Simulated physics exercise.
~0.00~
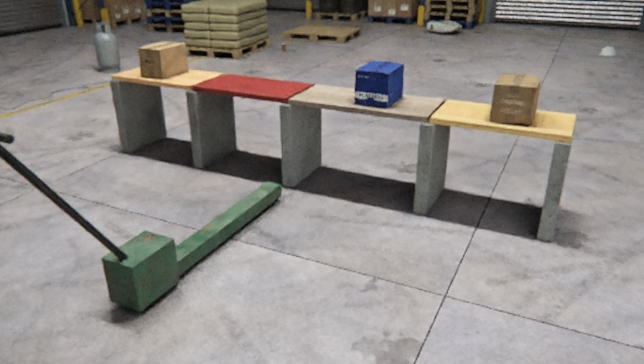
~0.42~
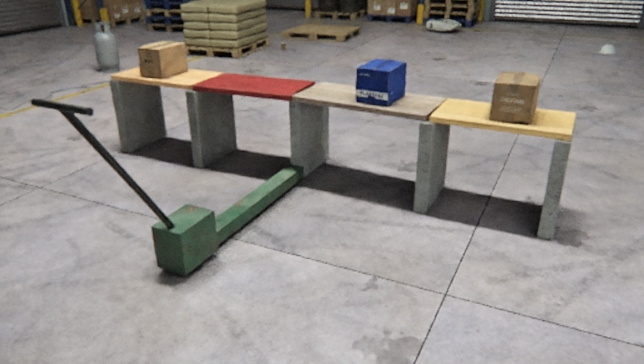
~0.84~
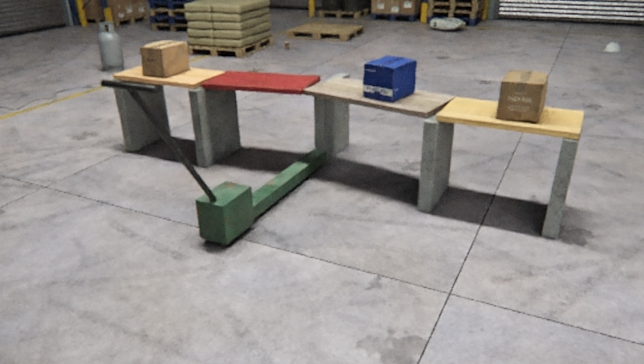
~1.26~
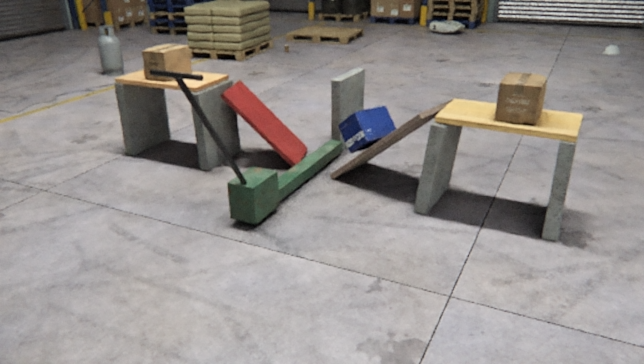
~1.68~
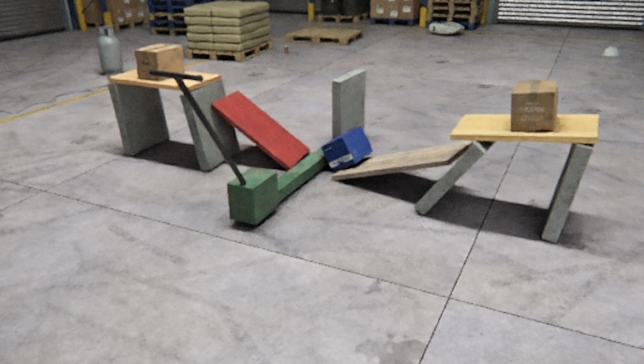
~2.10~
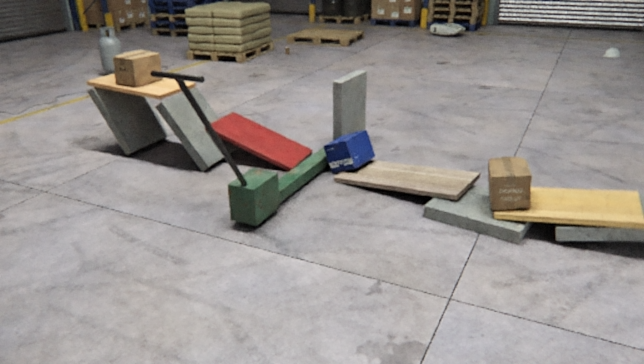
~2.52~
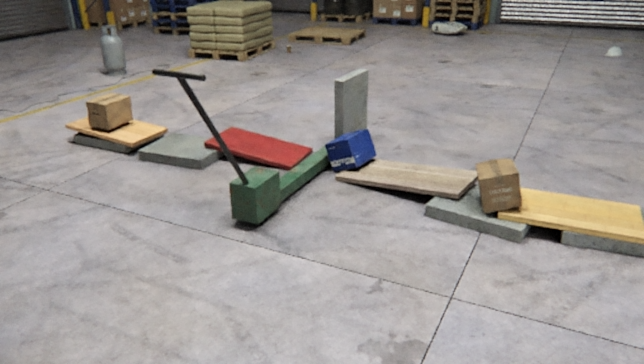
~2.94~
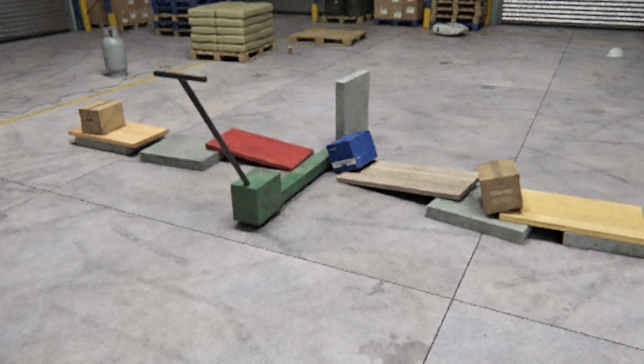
A green single-tine jack slides in against an upright beneath a row of carton-loaded boards, pushing it until the red board and the blue carton's board drop inward; the supports on both sides then topple, leaving one upright standing among fallen boards, with the blue carton resting tilted against the jack.
